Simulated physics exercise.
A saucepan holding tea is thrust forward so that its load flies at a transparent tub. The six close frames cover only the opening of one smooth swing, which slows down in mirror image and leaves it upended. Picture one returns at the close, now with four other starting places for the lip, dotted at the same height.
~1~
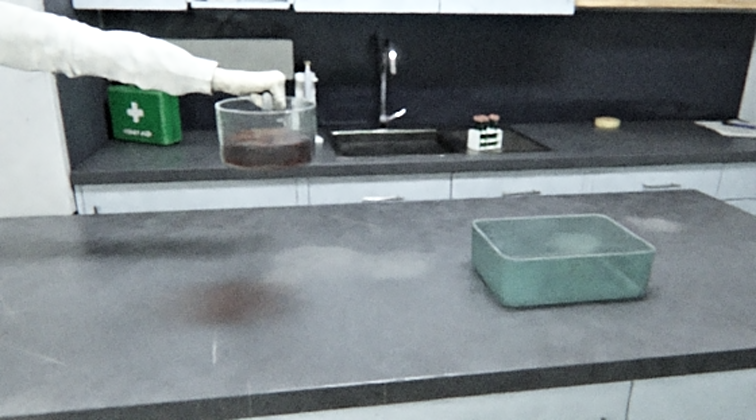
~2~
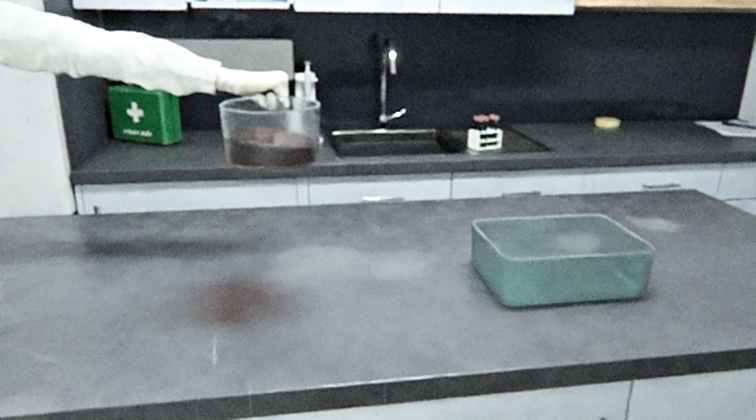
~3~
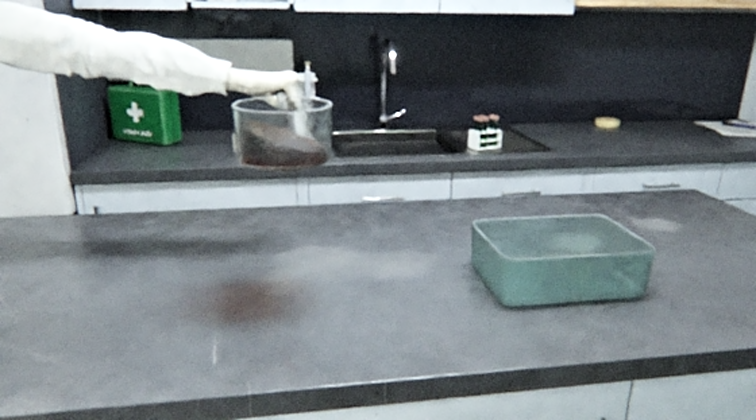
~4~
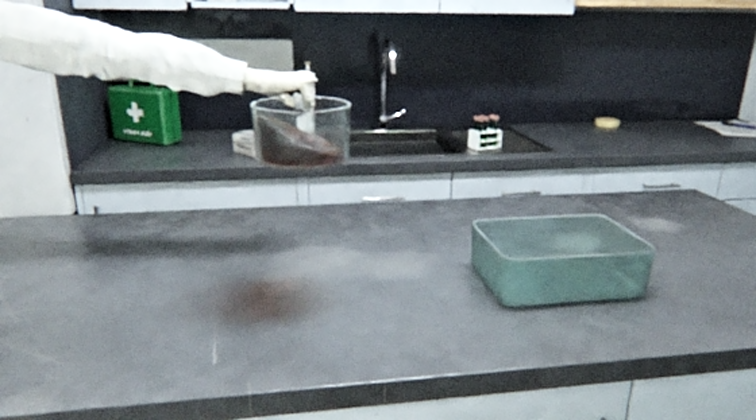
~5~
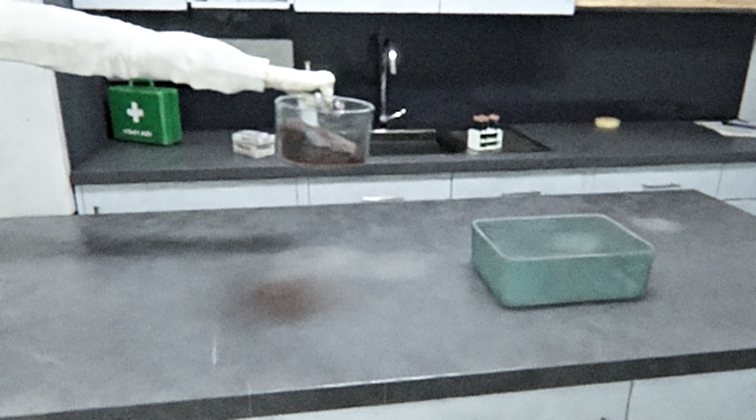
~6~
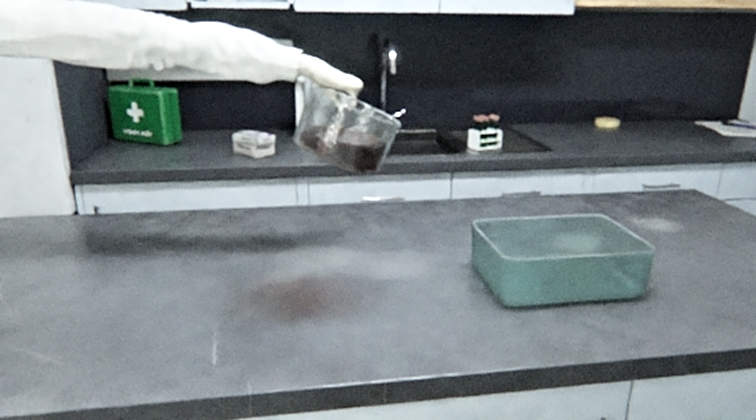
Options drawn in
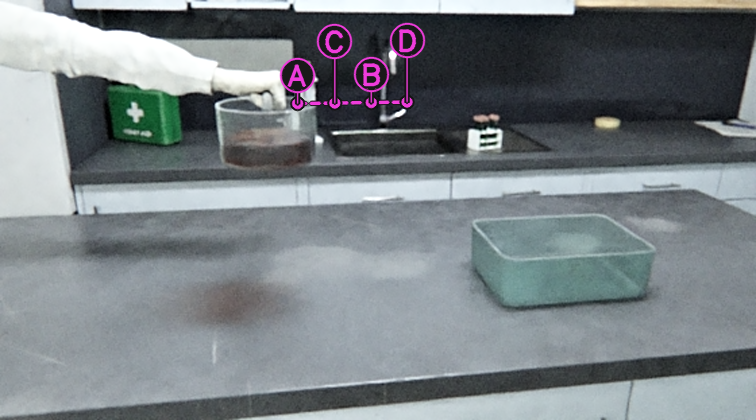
To begin with, a gloved hand at the end of a white sleeve holds a clear container of dark liquid upright, left of a greenish transparent tub on a dark counter. The arm carries it rightward, slowly then farther, and finally tilts it toward the tub, the liquid still inside.
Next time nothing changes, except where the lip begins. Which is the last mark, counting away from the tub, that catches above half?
Take C.
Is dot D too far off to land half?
No, not at all.
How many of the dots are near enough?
Three of the four.
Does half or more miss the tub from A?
Yes.
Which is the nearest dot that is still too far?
A.
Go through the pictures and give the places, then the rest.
The first picture shows upright, lip at (313, 103); tub from (498, 304) to (643, 293); nothing has left yet.
The second picture shows upright, lip at (318, 103); nothing has left yet.
The third picture shows upright, lip at (330, 103); nothing has left yet.
The fourth picture shows upright, lip at (348, 102); nothing has left yet.
The fifth picture shows tipped about 4°, lip at (371, 105); nothing has left yet.
The sixth picture shows tipped about 23°, lip at (398, 122); nothing has left yet.
On the marked copy, A at (297, 103); B at (371, 102); C at (334, 103); D at (407, 102).
For dot A, about 24 % lands in the tub, 73 % falls short and 3 % goes beside or beyond.
For dot B, about 75 % lands in the tub, 8 % falls short and 17 % goes beside or beyond.
For dot C, about 66 % lands in the tub, 22 % falls short and 12 % goes beside or beyond.
For dot D, about 71 % lands in the tub, 7 % falls short and 22 % goes beside or beyond.
